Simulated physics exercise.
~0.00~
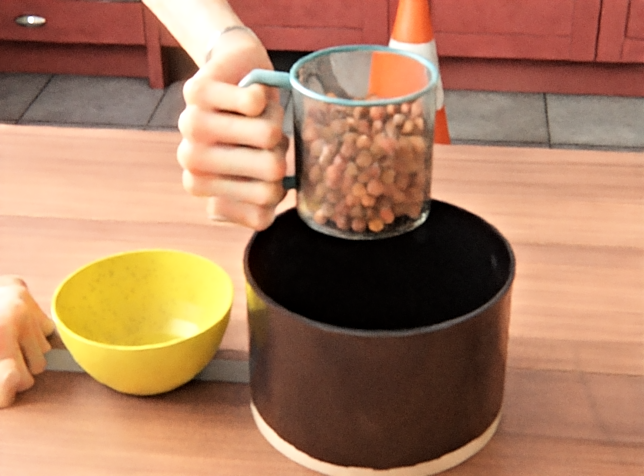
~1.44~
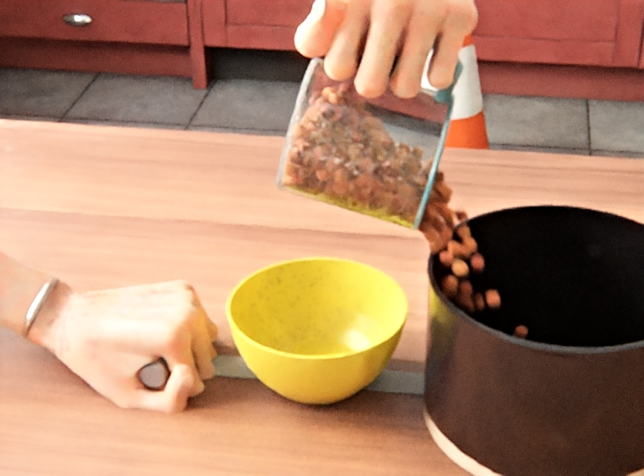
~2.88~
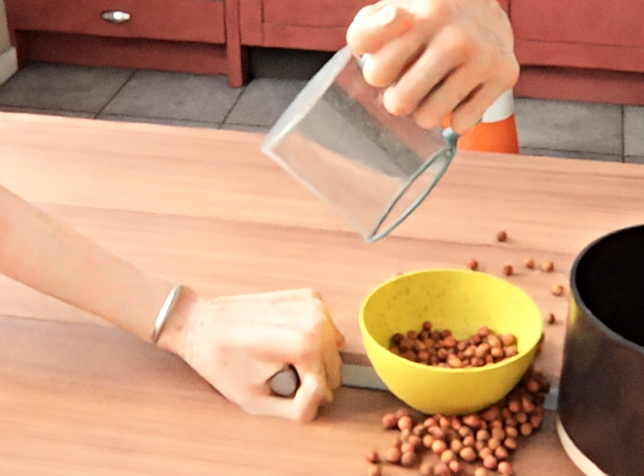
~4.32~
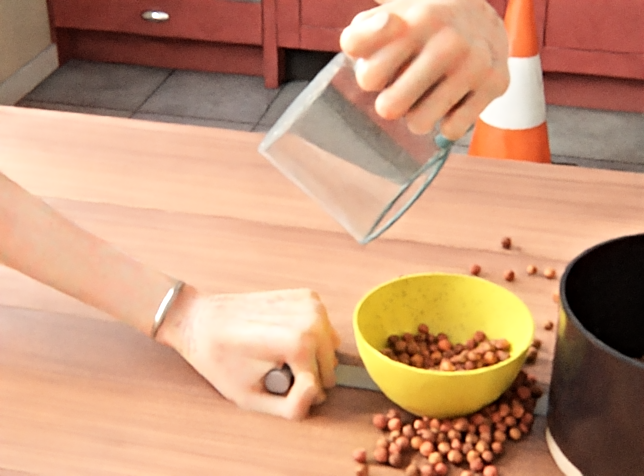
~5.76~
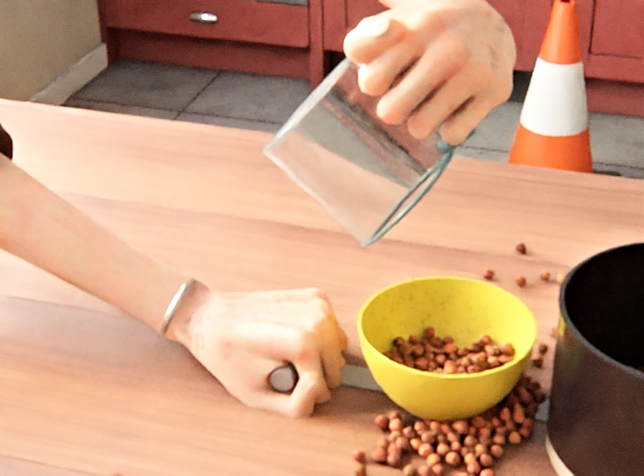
A hand holds a clear cup full of small brown clay pellets above a black pot, while another hand rests by a yellow bowl joined to the pot by a flat strip. The pot and bowl slide to the right across the wooden table as the cup tips over. Pellets first tumble over the rim into the pot. With the bowl now nearer the cup, more land in it and others spill onto the table around it. The cup stays tilted and empty, and everything settles, with pellets in the bowl, a heap beside it and a few scattered behind.
